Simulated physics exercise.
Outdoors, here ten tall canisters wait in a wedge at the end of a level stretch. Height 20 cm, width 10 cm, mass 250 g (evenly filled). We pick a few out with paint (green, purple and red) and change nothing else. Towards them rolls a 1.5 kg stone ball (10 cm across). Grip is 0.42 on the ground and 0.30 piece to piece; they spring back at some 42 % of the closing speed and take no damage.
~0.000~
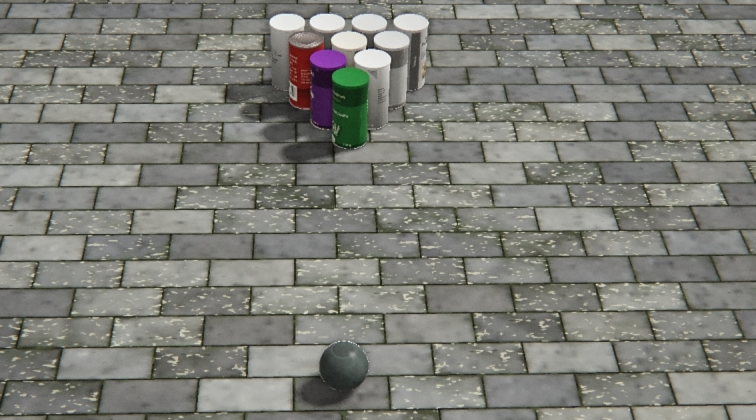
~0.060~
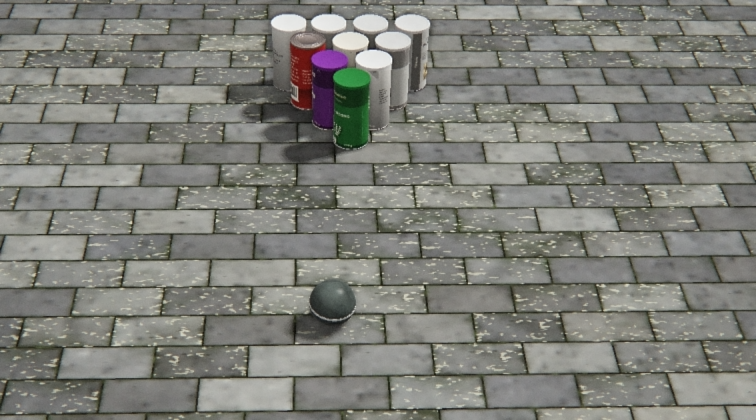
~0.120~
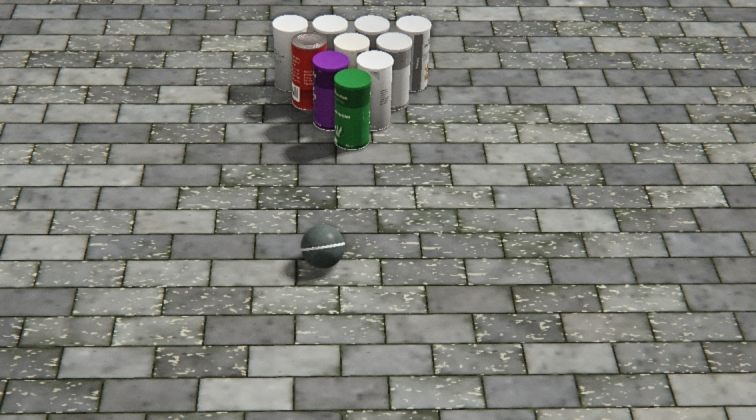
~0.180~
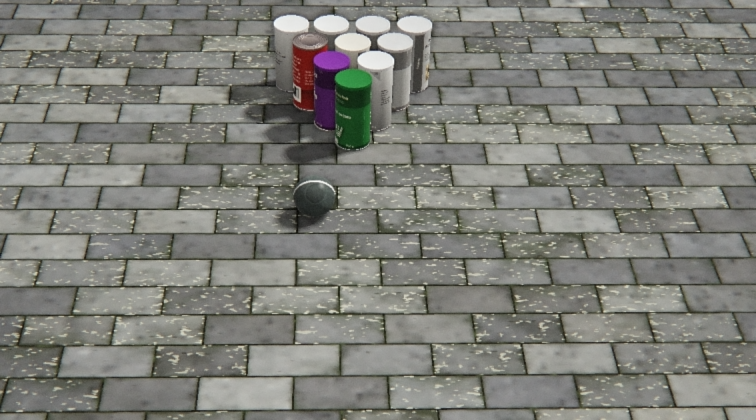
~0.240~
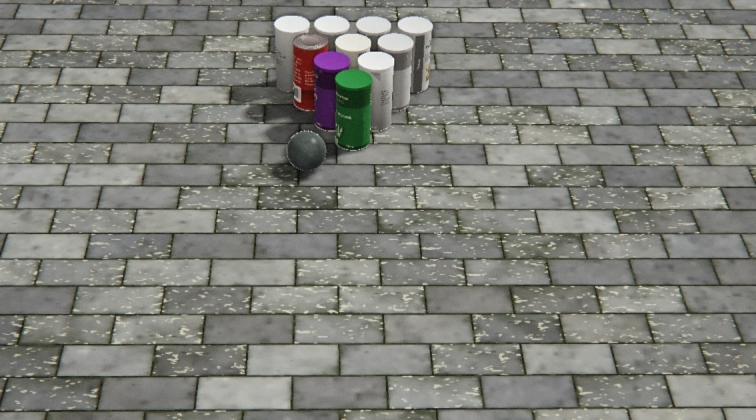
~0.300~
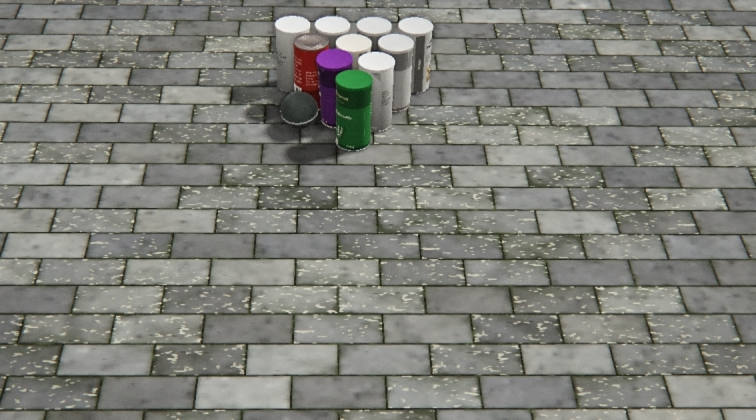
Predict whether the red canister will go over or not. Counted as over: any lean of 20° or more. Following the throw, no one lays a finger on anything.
The red canister will go over.
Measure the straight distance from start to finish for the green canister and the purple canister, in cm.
Green ends up 0 cm away; purple ends up 0 cm away.
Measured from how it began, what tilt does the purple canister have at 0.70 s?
Roughly 0°.
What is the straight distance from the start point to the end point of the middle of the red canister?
I'd estimate near 40 cm.
After 0.42 s, ball still moving; 2 of the 10 canisters over; red canister leaning 11°; purple canister shifted 52 mm.
After 0.70 s, ball still moving; 3 of the 10 canisters over; red canister lying flat; purple canister shifted 47 mm.
By the end (1.4 s), ball rolling away; 3 of the 10 canisters over; red canister lying flat; purple canister shifted 47 mm; green canister unmoved. As the last picture would show them, middles, red canister near (380, 28), purple canister near (342, 85).
